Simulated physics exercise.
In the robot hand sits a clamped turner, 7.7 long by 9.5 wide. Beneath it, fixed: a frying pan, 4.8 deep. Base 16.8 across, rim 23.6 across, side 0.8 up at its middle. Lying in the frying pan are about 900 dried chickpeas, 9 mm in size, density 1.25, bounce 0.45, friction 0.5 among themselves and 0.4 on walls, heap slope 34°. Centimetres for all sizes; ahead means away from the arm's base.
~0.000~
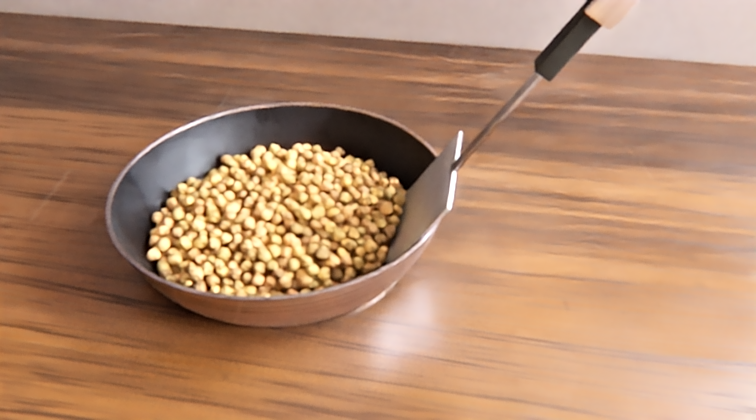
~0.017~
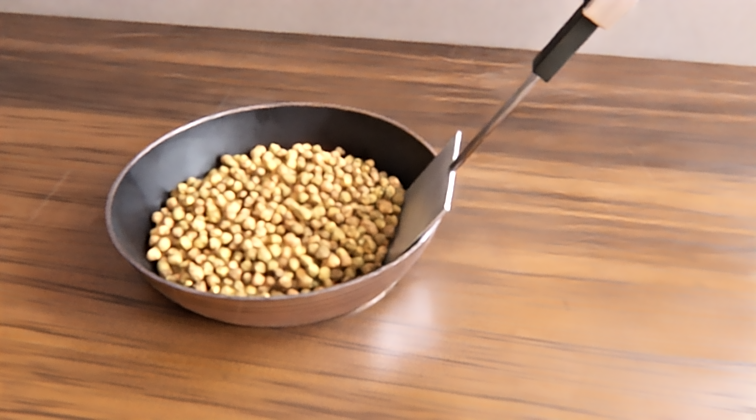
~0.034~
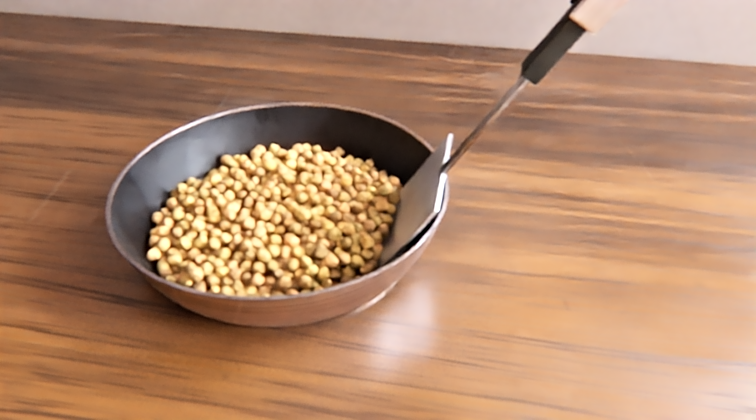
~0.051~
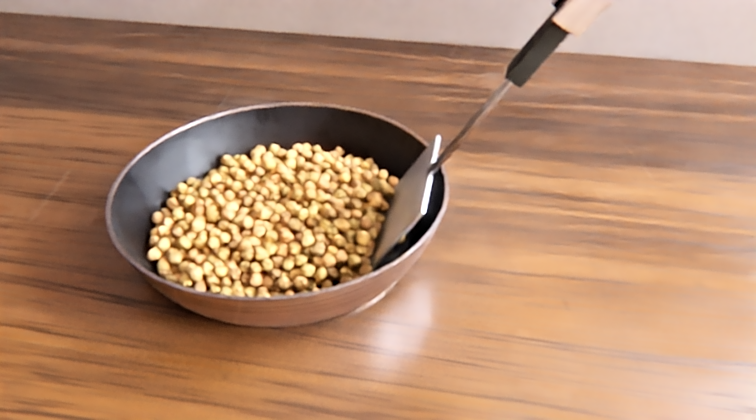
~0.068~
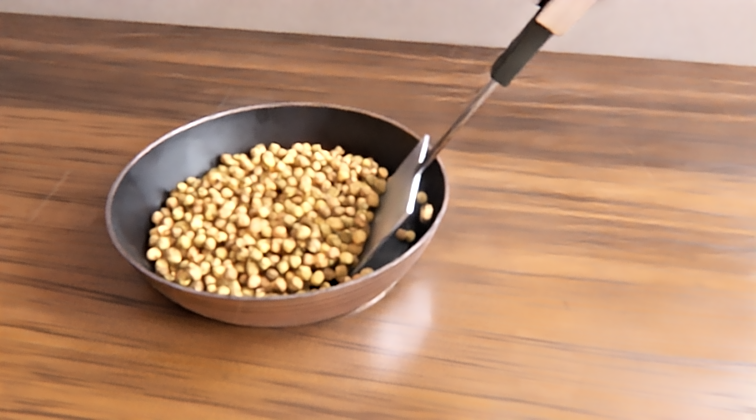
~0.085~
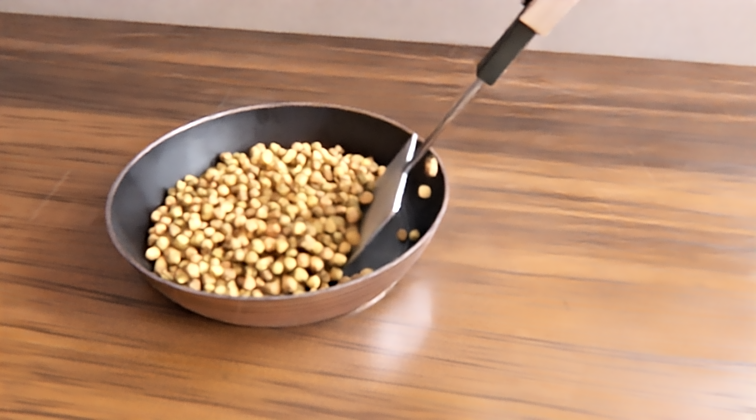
On a brown wood-grained tabletop backed by a pale wall, seen from slightly above by a still camera, a dark-lined frying pan with a coppery outside sits left of centre. It holds a broad heap of small yellow-tan chickpeas, with a metal turner with a black and pale-wood handle at its right side. The turner, at first still, slides a short way left through the heap, pushing chickpeas leftward and baring dark pan behind it, where a few lie scattered.
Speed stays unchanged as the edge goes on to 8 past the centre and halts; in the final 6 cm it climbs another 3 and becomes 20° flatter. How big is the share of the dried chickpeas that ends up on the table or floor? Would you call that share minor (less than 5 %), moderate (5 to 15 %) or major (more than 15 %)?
I would call it moderate.
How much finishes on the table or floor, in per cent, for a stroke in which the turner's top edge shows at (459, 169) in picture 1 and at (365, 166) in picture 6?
It works out to about 25 %, more or less.
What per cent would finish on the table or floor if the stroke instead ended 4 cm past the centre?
Then the share is near 0 in a hundred.
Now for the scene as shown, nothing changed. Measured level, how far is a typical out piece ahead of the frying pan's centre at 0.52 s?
It's close to 14 cm ahead of the centre.
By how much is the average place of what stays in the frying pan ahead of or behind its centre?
Offset: About 4.5 cm, ahead.
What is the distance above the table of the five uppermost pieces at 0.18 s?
Around 8 cm above the table.
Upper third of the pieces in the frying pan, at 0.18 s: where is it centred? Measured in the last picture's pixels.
At about (254, 204).
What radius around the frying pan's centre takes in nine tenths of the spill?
That works out to near 25 cm.
After 0.18 s, sloping 58°, highest piece 23 above the table; 899 in the frying pan, 1 on the blade or in flight.
After 0.27 s, sloping 49°, highest piece 28 above the table; 899 in the frying pan, 1 on the blade or in flight.
After 0.52 s, sloping 38°, highest piece 6 above the table; 828 in the frying pan, 64 on the table or floor, 8 on the blade or in flight.
After 1.57 s, sloping 38°, highest piece 6 above the table; 822 in the frying pan, 78 on the table or floor.
At rest, 822 in the frying pan, 78 on the table or floor. That is 9 % on the table or floor.
